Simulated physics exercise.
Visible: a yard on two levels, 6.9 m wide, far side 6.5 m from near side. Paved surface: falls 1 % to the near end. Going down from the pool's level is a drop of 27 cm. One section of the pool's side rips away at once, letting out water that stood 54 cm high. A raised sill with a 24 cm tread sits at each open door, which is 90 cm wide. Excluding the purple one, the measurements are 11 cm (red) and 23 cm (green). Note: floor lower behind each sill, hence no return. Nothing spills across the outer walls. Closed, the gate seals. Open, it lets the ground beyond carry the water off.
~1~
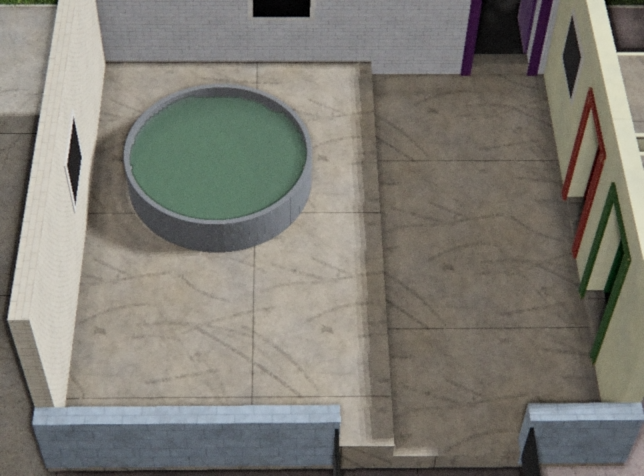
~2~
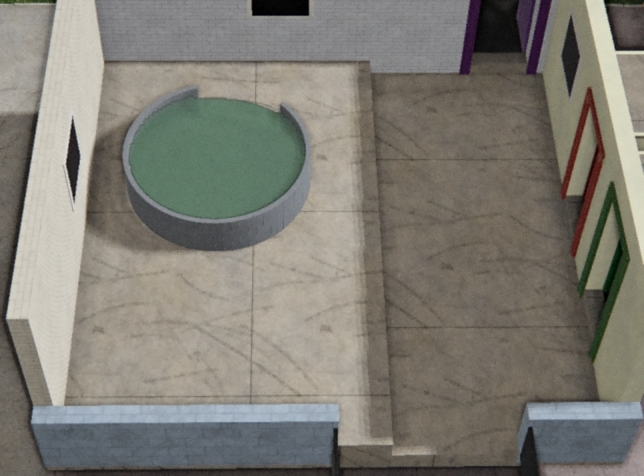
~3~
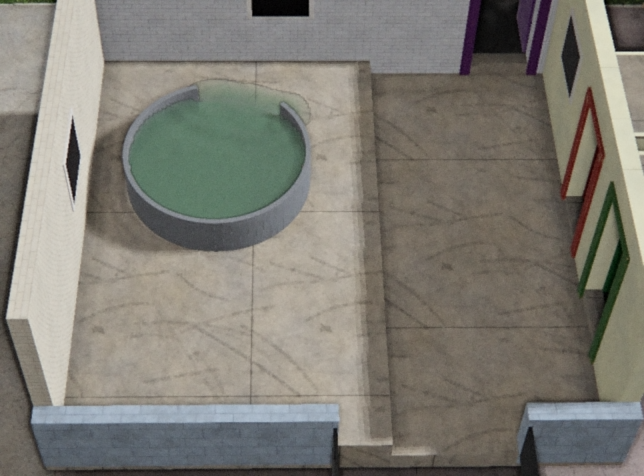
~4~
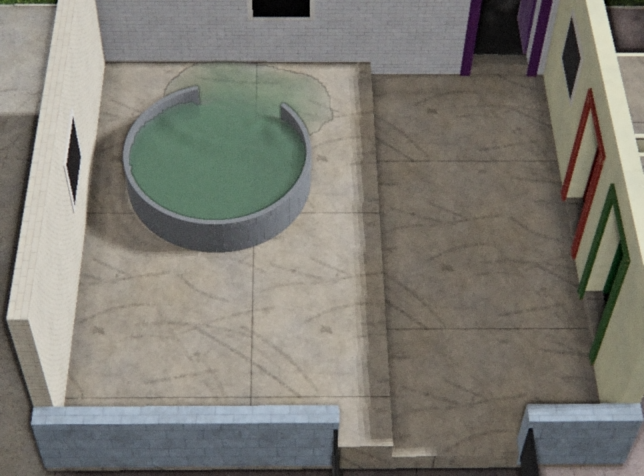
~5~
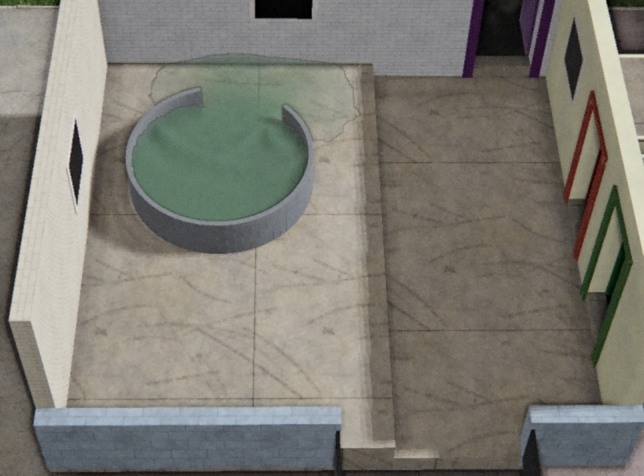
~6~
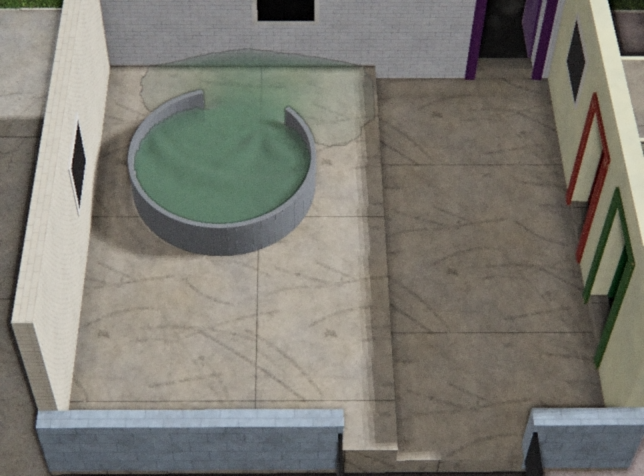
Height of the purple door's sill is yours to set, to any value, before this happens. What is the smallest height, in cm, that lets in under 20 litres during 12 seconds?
11.5 cm.
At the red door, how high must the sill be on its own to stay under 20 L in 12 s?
About 5.5 cm at red.
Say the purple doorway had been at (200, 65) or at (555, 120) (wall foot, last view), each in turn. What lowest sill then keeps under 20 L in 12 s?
About 24 and 19 cm.
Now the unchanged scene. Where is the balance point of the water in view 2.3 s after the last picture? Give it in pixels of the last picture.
At about (273, 140).
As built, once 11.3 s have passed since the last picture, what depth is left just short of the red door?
4.5 cm.
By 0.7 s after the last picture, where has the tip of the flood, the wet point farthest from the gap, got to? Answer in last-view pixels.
In the last picture, around (466, 78).
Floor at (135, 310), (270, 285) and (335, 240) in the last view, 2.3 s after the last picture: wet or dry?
Those three come out bone-dry, bone-dry and bone-dry, in that order.
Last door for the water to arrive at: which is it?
The green door.
Then, 0.7 s after the last picture water covers 10 % of the floor, deepest (39 cm) near (250, 74); it has not reached the purple door.
Then, 2.3 s after the last picture water covers 35 % of the floor, deepest (29 cm) near (111, 65); 6 cm at the purple door, 0 litres in over its 21 cm sill.
Then, 11.3 s after the last picture water covers 90 % of the floor, deepest (12 cm) near (594, 442); 5 cm at the purple door, 1 litre in over its 21 cm sill.
At the purple door as built, the water peaked near 13 cm, 3.7 s after the last picture.
With a sill of 10 cm, 31 litres would have come in within the 12 s; with 13.5 cm, 12 litres. So under 20 litres takes about 11.5 cm.
